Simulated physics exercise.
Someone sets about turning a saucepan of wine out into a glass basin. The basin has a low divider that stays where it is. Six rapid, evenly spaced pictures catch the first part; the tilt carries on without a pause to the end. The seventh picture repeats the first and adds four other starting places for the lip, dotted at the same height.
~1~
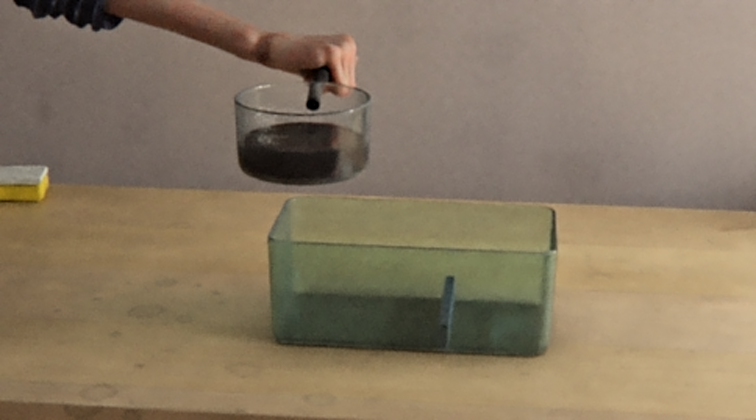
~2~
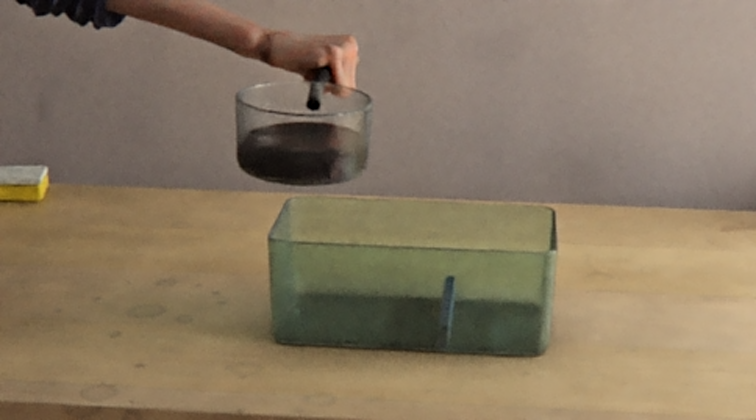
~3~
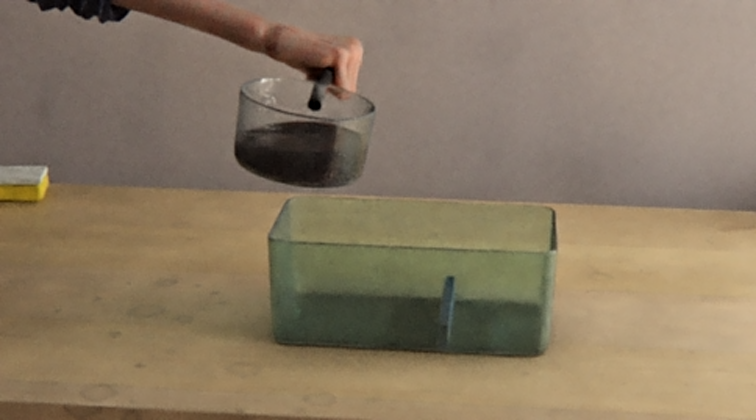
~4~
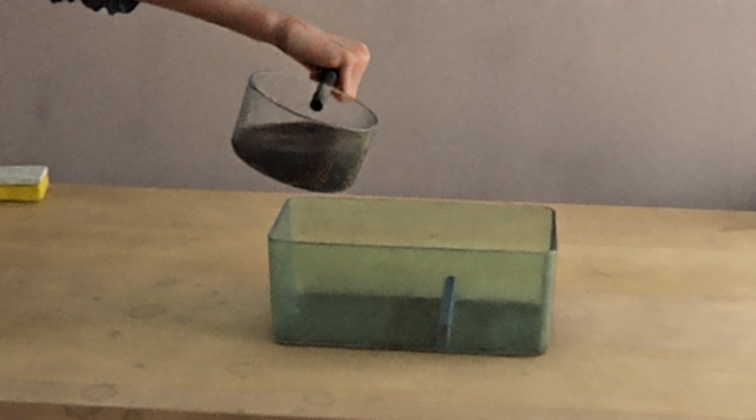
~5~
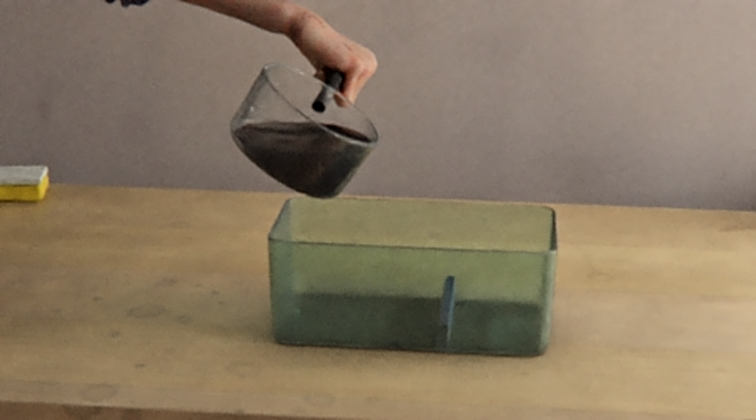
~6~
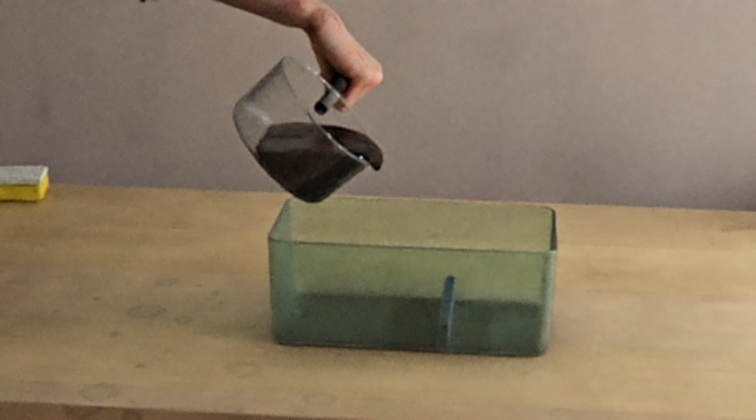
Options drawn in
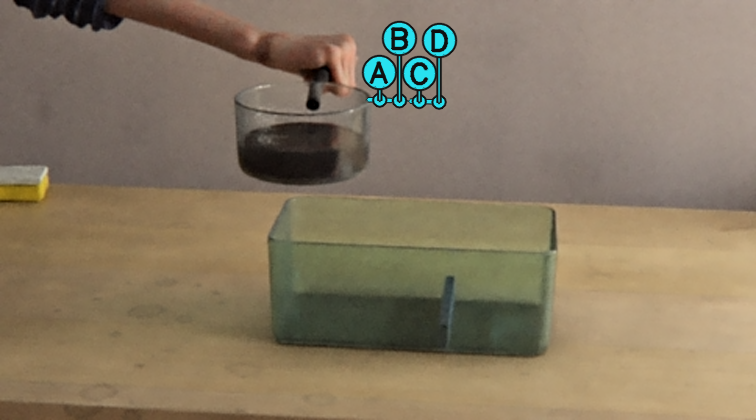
Above a glass basin on a table, a hand tilts a saucepan until dark liquid crosses its lip.
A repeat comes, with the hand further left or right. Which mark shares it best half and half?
C works best here.
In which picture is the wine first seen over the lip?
Picture 6.
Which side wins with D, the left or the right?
More ends on the right.
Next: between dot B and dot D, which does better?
That would be B.
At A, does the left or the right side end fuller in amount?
The left one.
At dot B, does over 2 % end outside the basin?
No, it does not.
On the marked copy, A at (379, 100); B at (399, 100); C at (419, 101); D at (439, 102).
If A is chosen, about 92 % ends left of the wall and 8 % right of it.
If B is chosen, about 75 % ends left of the wall and 25 % right of it.
If C is chosen, about 46 % ends left of the wall and 53 % right of it.
If D is chosen, about 17 % ends left of the wall and 83 % right of it.
